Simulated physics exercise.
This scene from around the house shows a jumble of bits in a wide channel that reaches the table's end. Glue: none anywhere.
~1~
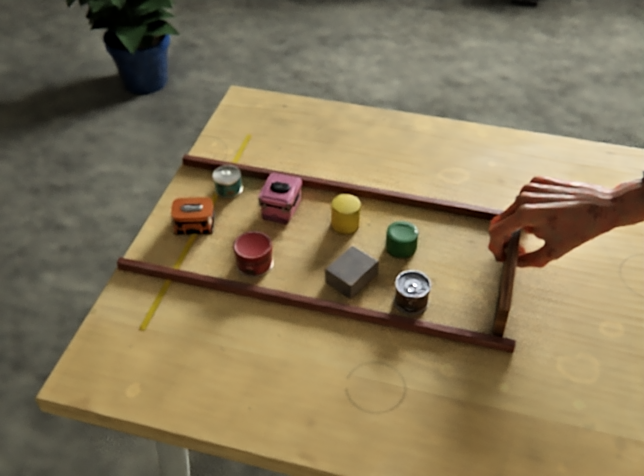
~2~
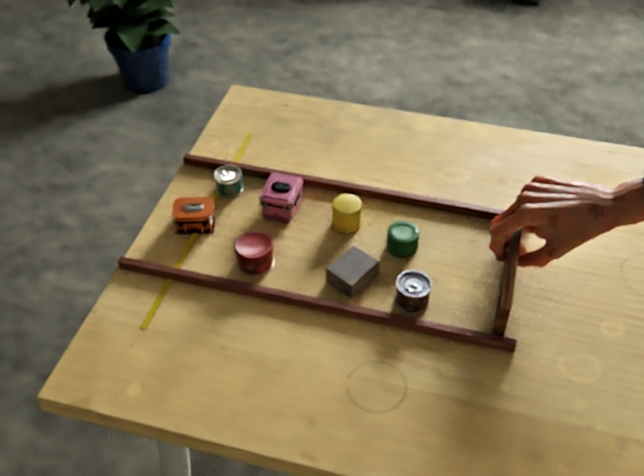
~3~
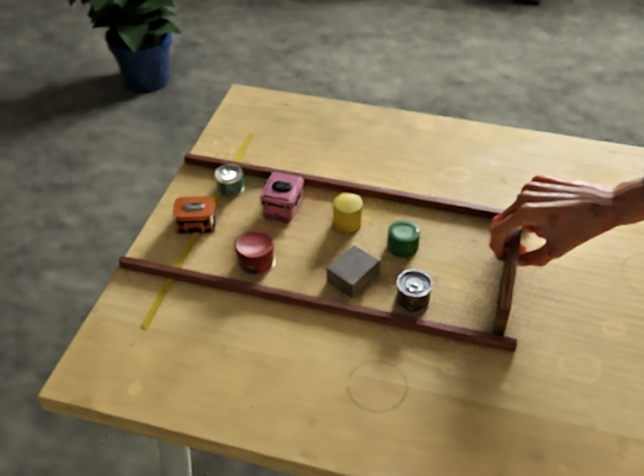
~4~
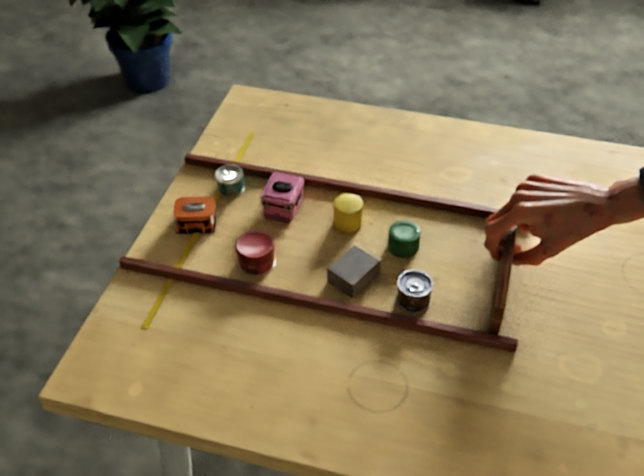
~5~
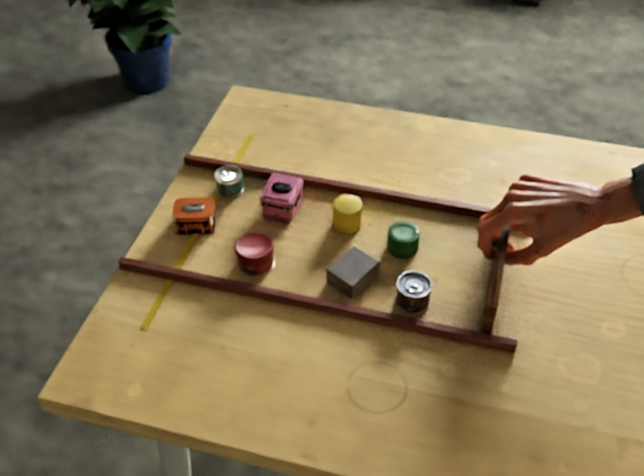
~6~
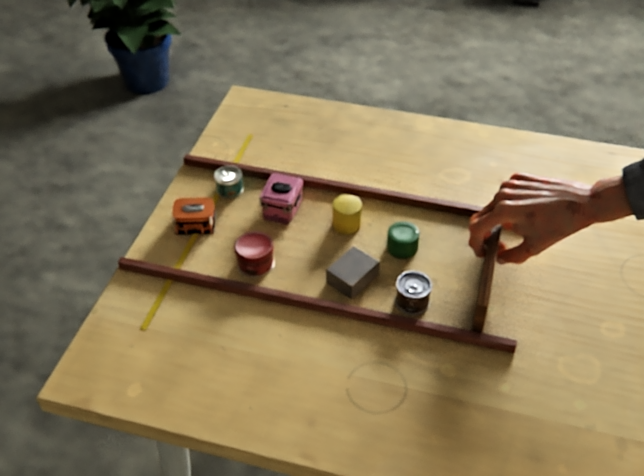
To begin with, a hand grips an upright board at the right end of a channel on a wooden table, where an orange case, pots and a grey block sit scattered. Then the hand slides the board slightly left between the rails, while the objects stay where they are.
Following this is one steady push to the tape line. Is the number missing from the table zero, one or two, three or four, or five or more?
Fallen: A lone one or a pair.
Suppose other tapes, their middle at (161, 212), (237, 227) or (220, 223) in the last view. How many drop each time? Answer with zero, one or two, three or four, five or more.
One after another: Five or over, none, just one or two.
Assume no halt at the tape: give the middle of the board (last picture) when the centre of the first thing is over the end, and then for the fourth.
(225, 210), later (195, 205).
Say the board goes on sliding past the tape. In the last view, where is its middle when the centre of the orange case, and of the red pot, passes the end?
For the orange case, about (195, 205); for the red pot, about (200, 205).
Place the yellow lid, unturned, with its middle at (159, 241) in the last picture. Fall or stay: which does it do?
Well, this time it drops away.
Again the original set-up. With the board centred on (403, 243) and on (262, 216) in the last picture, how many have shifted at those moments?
At the one place 3, at the other 7.
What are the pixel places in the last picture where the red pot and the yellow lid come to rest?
The red pot finishes at (133, 241); the yellow lid finishes at (208, 176).
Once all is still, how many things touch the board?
So the total is 4.
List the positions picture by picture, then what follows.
The first frame shows orange case (193, 216); turquoise pot (228, 182); red pot (254, 255); board (510, 263); tape (203, 220).
The second frame shows turquoise pot (229, 182); grey block (353, 271).
The third frame shows red pot (256, 253); brown tin (414, 292).
The fourth frame shows orange case (195, 215); yellow lid (348, 213).
The fifth frame shows turquoise pot (229, 182); pink case (283, 198).
The sixth frame shows orange case (194, 216); turquoise pot (229, 182); red pot (255, 254); board (490, 260); tape (204, 220).
Early on, none off yet; orange case at rest near (194, 216); turquoise pot at rest near (229, 182); red pot at rest near (255, 254).
A while later, none off yet; orange case at rest near (194, 216); turquoise pot at rest near (229, 182); red pot travelled a little near (243, 255).
Further along, none off yet; orange case moving near (192, 212); turquoise pot travelled about its own width near (192, 174); red pot travelled well along near (173, 250).
Finally, the number that fall off is one or two; lost, turquoise pot.
